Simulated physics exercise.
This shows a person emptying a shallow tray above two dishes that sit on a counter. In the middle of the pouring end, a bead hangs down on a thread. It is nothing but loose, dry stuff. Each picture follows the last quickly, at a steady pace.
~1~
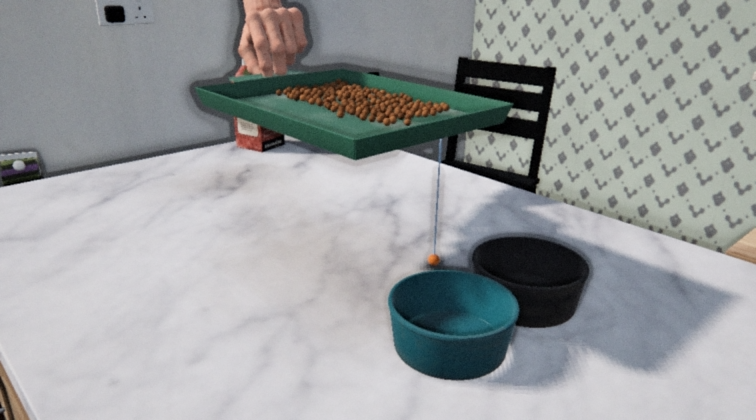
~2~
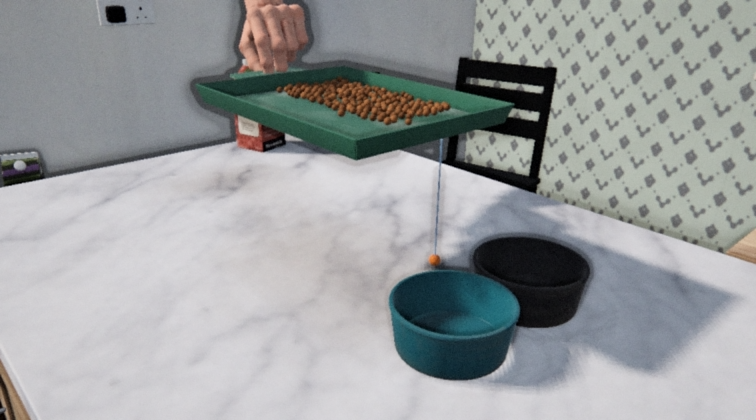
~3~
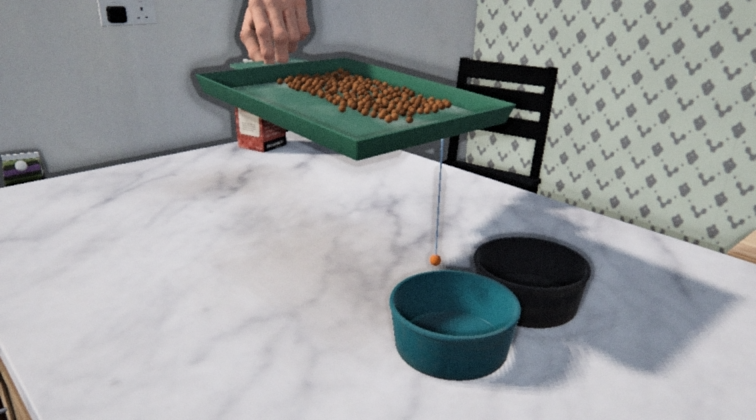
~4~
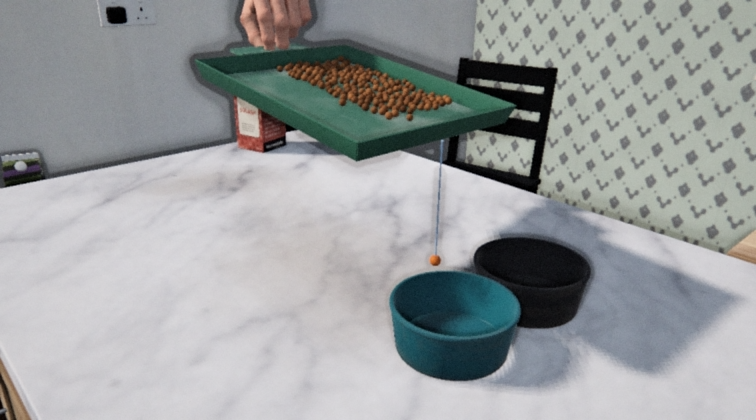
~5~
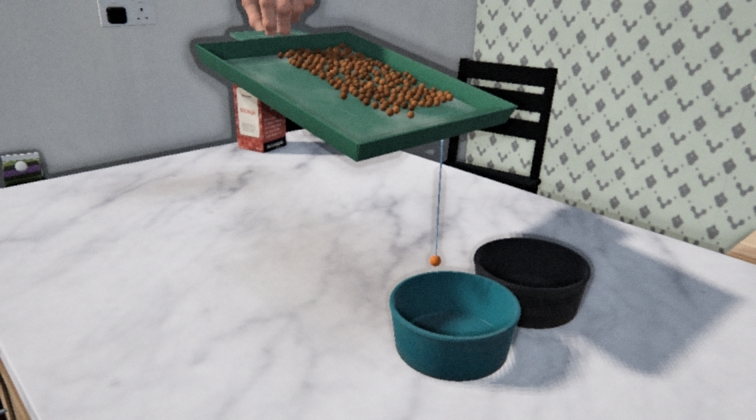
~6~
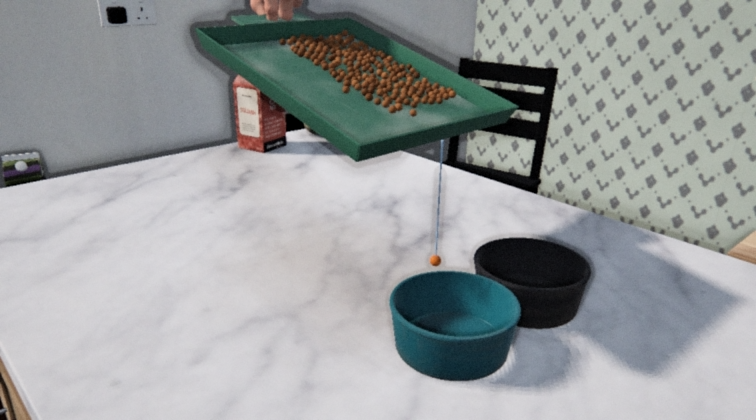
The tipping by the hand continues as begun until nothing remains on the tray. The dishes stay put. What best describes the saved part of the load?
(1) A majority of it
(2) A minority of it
A majority of it.
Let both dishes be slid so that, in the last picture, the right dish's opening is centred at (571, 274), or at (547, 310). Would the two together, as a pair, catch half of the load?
Beyond half, then short of half.
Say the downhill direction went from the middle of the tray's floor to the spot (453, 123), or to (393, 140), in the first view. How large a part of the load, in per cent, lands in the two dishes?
In turn some 90 and 50 per cent.
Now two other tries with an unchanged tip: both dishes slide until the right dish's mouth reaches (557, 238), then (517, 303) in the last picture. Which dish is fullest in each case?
First try, the leftmost dish; second try, the rightmost dish.
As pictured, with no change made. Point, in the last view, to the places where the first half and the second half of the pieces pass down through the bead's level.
First near (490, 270), later near (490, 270).
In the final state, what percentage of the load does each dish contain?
Share at the end - left dish ~ 50 %, right dish ~ 30 %.
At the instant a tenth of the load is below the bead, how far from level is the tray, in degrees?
At roughly 90°.
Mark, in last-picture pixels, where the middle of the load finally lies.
Centre at rest: Close to (482, 335).
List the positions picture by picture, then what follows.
The first picture shows corners of the pouring end at (355, 137) and (505, 103), level; middle of the load at (359, 101), cereal balls; left dish at (502, 346); right dish at (576, 298); bead on its thread at (434, 260).
The second picture shows corners of the pouring end at (356, 137) and (506, 104), level; middle of the load at (360, 99).
The third picture shows corners of the pouring end at (358, 138) and (507, 104), tipped barely, level across its low end; middle of the load at (361, 94).
The fourth picture shows corners of the pouring end at (358, 139) and (508, 104), tipped a little, level across its low end; middle of the load at (361, 86).
The fifth picture shows corners of the pouring end at (360, 140) and (509, 105), tipped a little, level across its low end; middle of the load at (362, 77).
The sixth picture shows corners of the pouring end at (361, 141) and (510, 105), tipped a little, level across its low end; middle of the load at (365, 69); left dish at (503, 347); right dish at (578, 299).
Soon after the last picture, tray tipped steeply; nearly all on the tray; a stray few in the left dish; a stray few in the right dish; a stray few outside both; a stray few in the air.
A little later, tray tipped right over; about a quarter on the tray; a small part in the left dish; a small part in the right dish; a stray few outside both; about half in the air.
Later still, tray tipped past a quarter turn; about half in the left dish; about a third in the right dish; a small part outside both.
At rest, tray tipped past a quarter turn; about half in the left dish; about a third in the right dish; a small part outside both.
